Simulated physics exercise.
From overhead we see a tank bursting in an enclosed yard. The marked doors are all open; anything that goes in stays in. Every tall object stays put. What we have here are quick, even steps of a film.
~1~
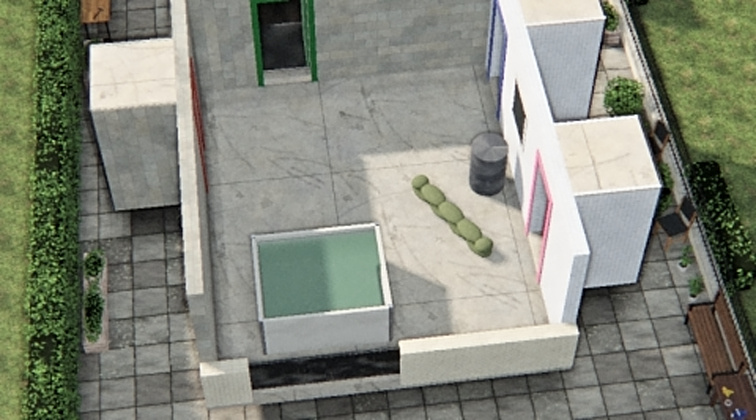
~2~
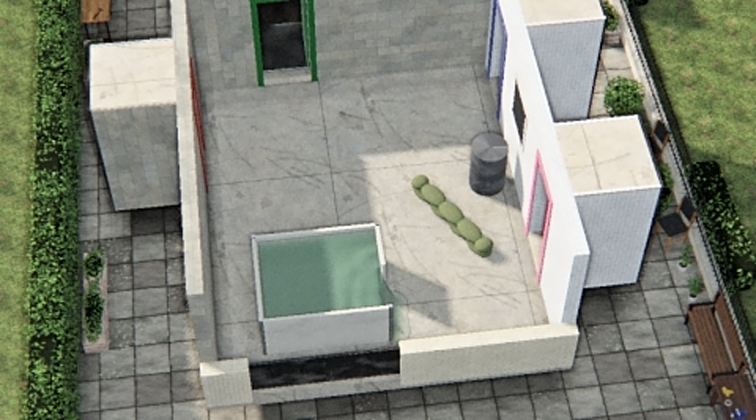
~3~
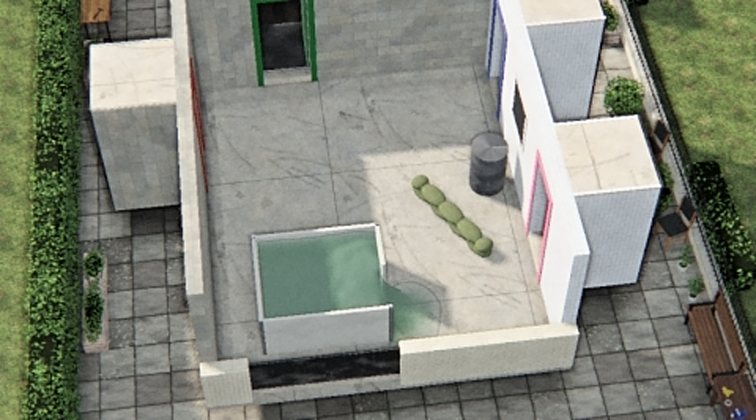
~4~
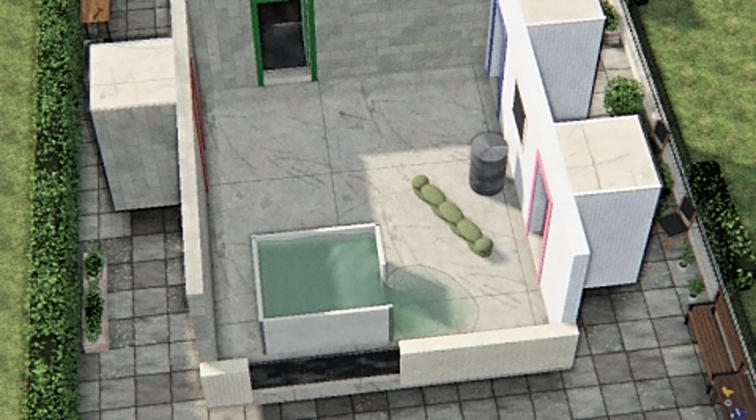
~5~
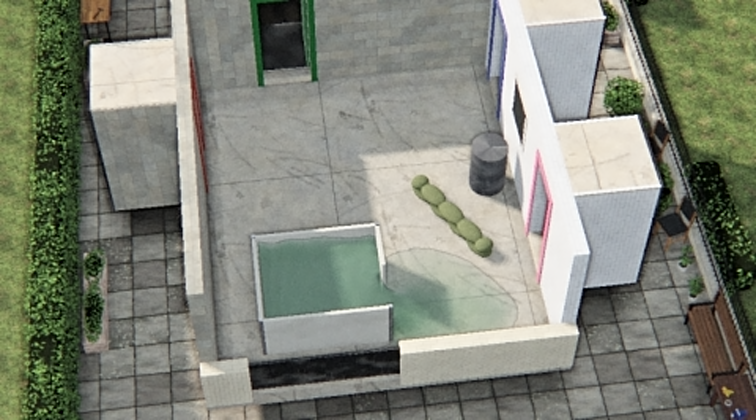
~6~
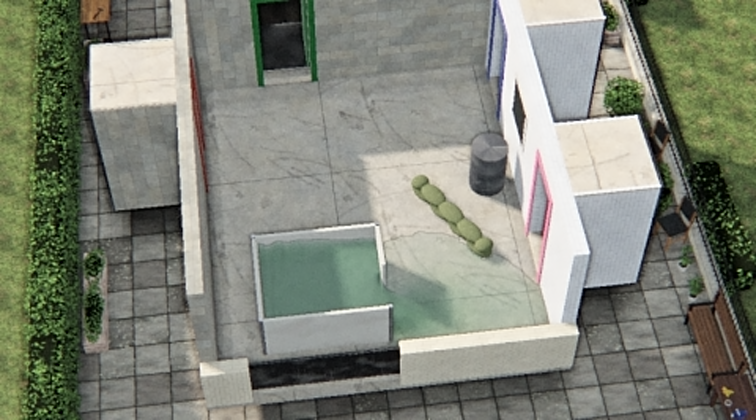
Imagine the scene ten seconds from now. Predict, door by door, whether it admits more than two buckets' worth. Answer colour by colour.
The blue door admits two or fewer, the pink door admits more than two, the red door admits two or fewer, the green door admits two or fewer.
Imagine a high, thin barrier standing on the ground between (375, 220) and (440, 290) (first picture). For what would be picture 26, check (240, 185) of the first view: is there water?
I'd say it ends up unwetted.
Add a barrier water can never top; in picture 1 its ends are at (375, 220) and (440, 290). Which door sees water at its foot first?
The one in pink.
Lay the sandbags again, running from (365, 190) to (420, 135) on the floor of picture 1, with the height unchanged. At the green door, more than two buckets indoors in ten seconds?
The green door falls short.
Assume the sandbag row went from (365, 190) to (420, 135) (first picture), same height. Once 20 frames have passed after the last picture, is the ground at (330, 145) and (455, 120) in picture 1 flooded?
So the first spot would be left unsoaked, and the other one waterlogged.
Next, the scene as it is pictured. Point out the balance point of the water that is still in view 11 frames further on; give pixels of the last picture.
I'd put my finger on (402, 303).
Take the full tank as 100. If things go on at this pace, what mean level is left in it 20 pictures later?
36 % or so.
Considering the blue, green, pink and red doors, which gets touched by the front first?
The answer here is the pink door.
A moment on, water covers 20 % of the floor; the blue door not reached, the pink door over two buckets in, the red door not reached, the green door not reached.
Next, water covers 30 % of the floor; the blue door not reached, the pink door far over two buckets in, the red door not reached, the green door not reached.
Then, water covers 55 % of the floor; the blue door wet at the sill, nothing in, the pink door far over two buckets in, the red door not reached, the green door not reached.
Later, water covers 95 % of the floor; the blue door wet at the sill, nothing in, the pink door far over two buckets in, the red door wet at the sill, nothing in, the green door wet at the sill, nothing in.
In the end, water covers 95 % of the floor; the blue door wet at the sill, nothing in, the pink door far over two buckets in, the red door wet at the sill, nothing in, the green door wet at the sill, nothing in.
